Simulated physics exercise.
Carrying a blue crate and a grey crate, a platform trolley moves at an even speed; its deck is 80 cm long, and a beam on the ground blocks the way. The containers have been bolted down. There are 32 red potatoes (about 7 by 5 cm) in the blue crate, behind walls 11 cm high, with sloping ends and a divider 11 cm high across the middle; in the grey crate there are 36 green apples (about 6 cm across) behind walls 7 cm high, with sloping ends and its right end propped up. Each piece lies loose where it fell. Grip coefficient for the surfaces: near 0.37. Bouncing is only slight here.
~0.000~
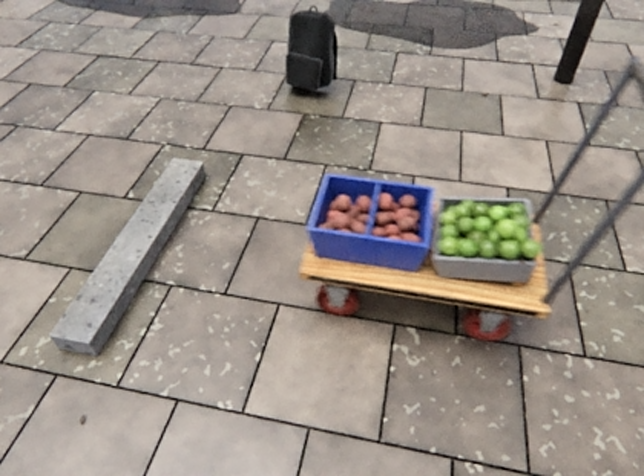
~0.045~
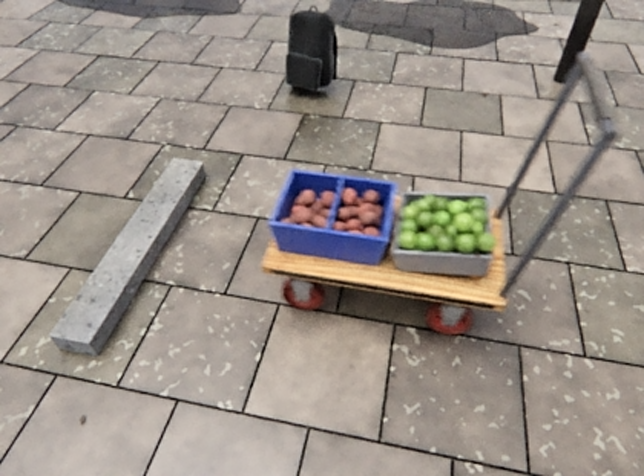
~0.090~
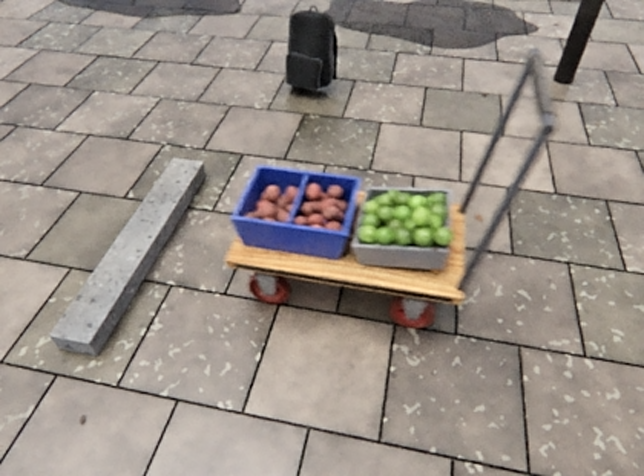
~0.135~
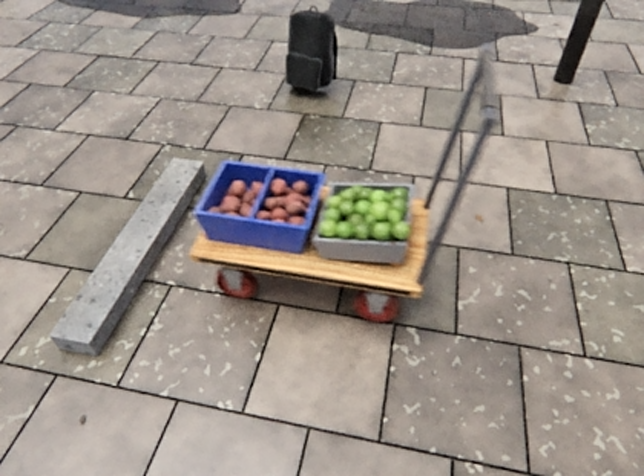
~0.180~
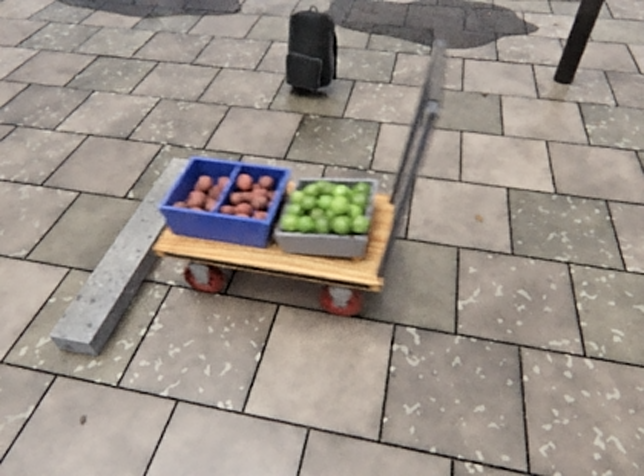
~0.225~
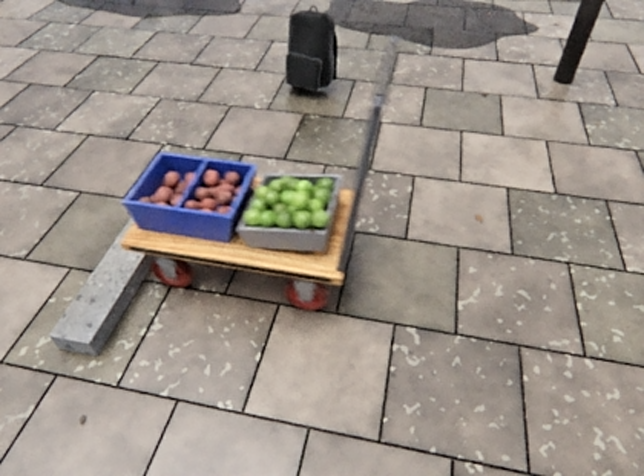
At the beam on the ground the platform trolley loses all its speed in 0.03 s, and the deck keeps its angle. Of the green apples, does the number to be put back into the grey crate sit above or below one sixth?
It sits above one sixth.
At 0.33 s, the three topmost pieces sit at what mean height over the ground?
Their middles average near 52 cm high.
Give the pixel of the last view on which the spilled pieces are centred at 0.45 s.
Estimated centre: About (199, 176).
After 0.23 s, contact.
After 0.33 s, the blue crate has all 32 and the grey crate is down by 5 of 36.
After 0.45 s, the blue crate has all 32 and the grey crate is down by 13 of 36.
After 0.68 s, the blue crate has all 32 and the grey crate is down by 14 of 36.
Final count (at 1.18 s), the blue crate has all 32 and the grey crate is down by 14 of 36. Asked share, 14 of 36, 39 per cent.
